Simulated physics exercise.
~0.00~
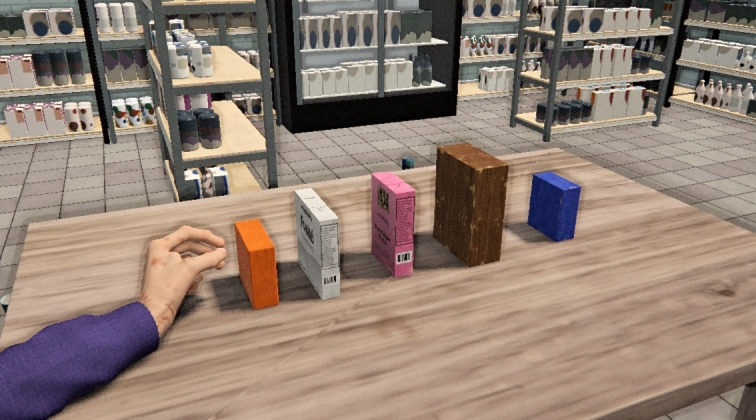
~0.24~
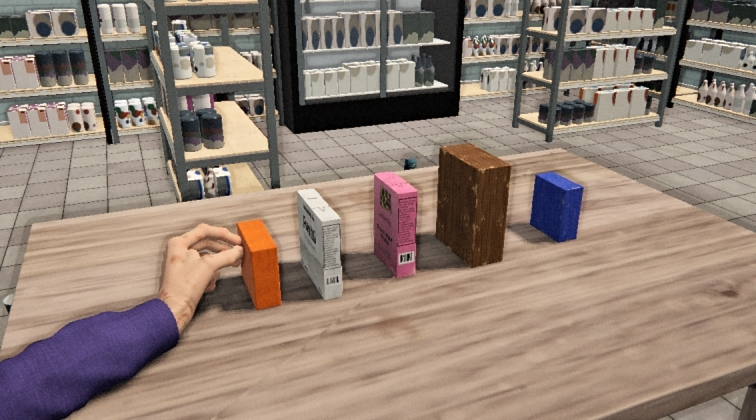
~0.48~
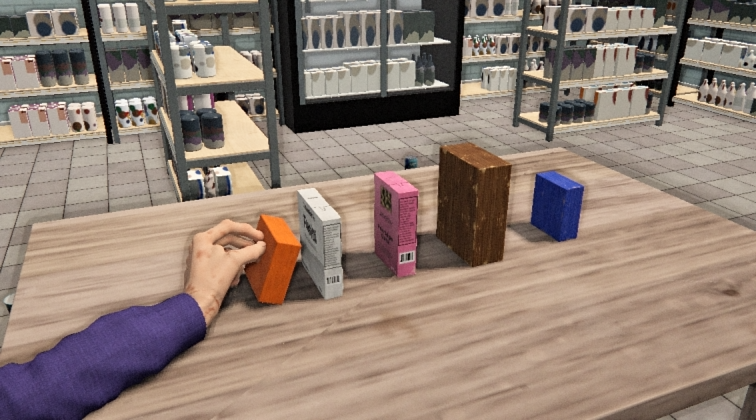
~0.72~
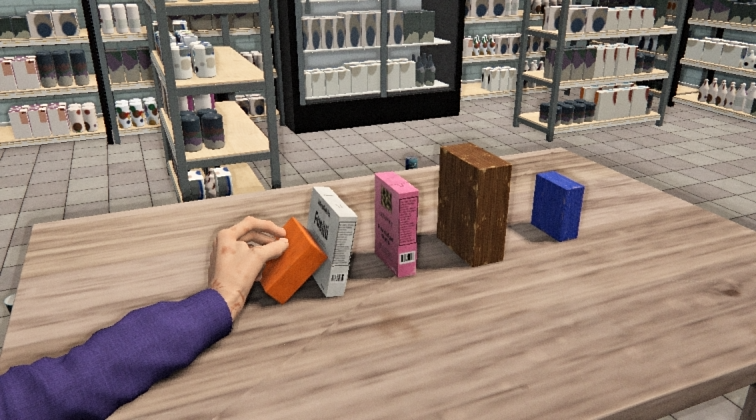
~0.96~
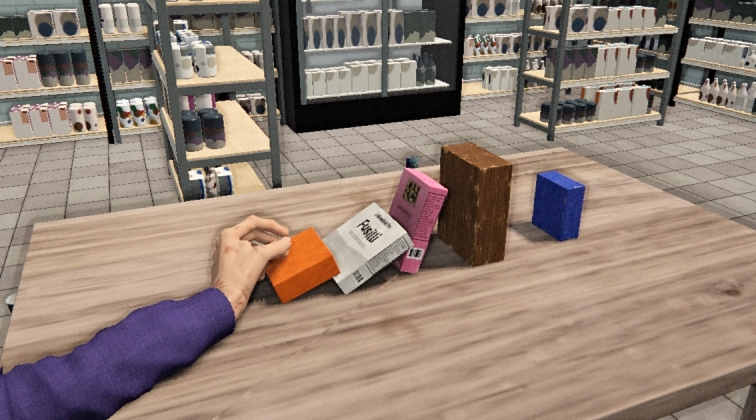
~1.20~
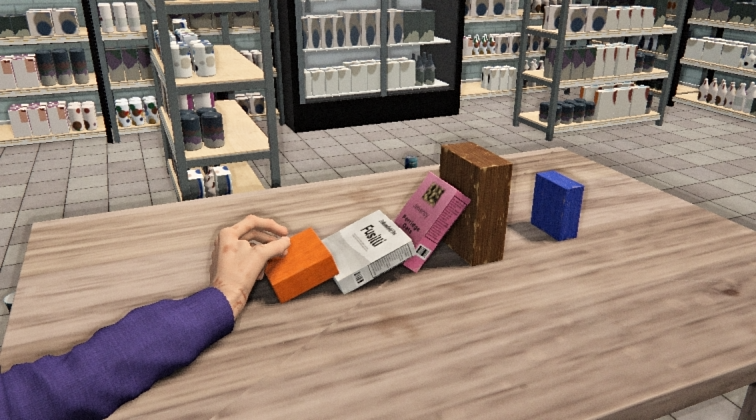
Orange block tipped by a hand toppling a white packet and leaning a pink packet against an unmoved brown block.
